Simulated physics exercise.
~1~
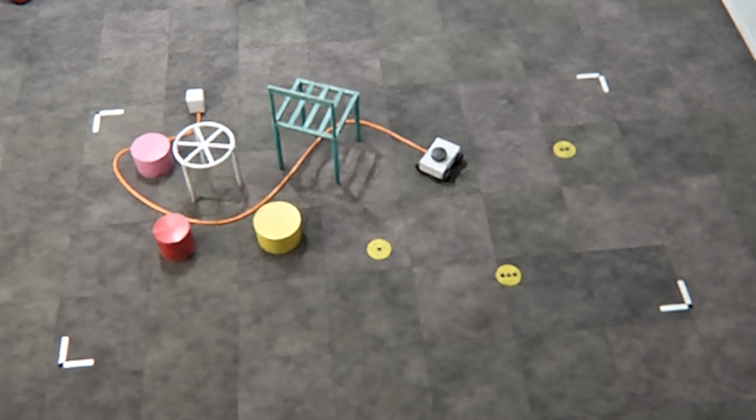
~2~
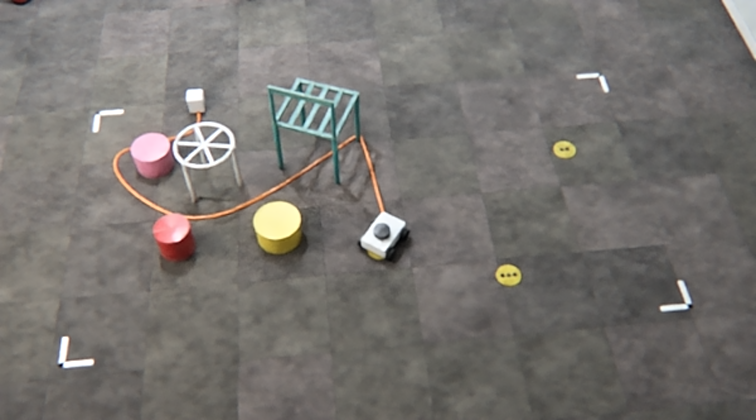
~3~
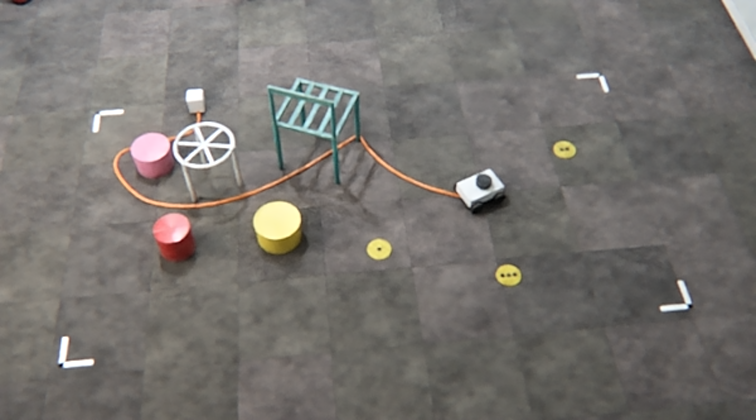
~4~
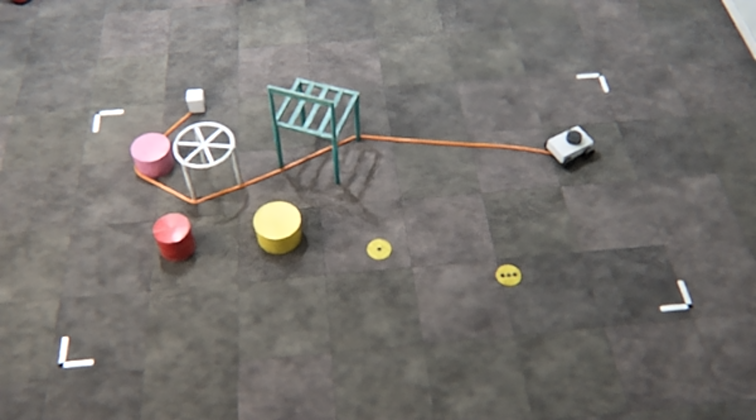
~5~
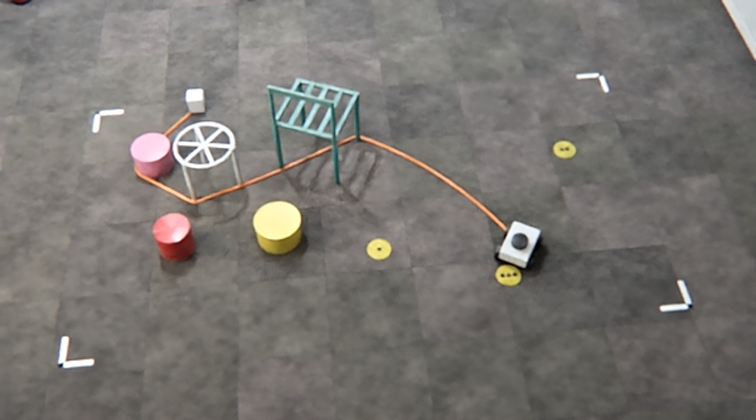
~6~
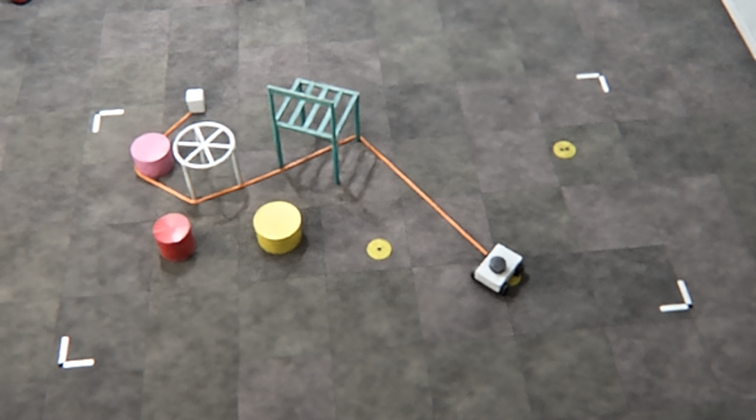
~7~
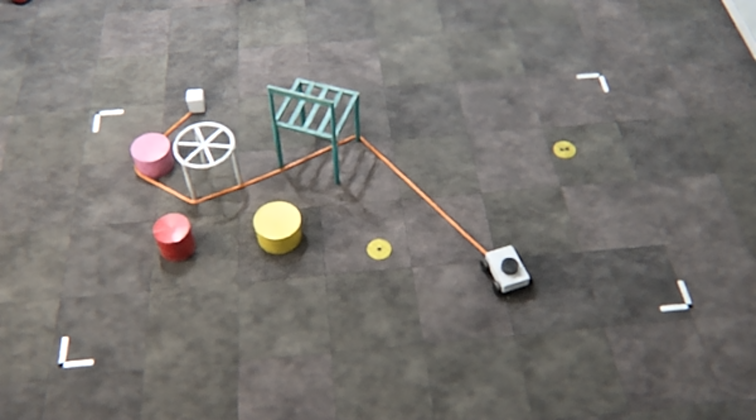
The clip opens on a gray floor where an orange lead winds from a small white box past a pink tub, a white stool, a red tub and a teal chair to a little white cart. The cart moves down and left to the one-dot yellow mark, and the lead bends at the chair's leg. It then heads up and right to the two-dot mark, drawing the lead tight around the stool and chair legs. Next it travels down and left to the three-dot mark, turns slightly and stops, the plug still in and the furniture unmoved.
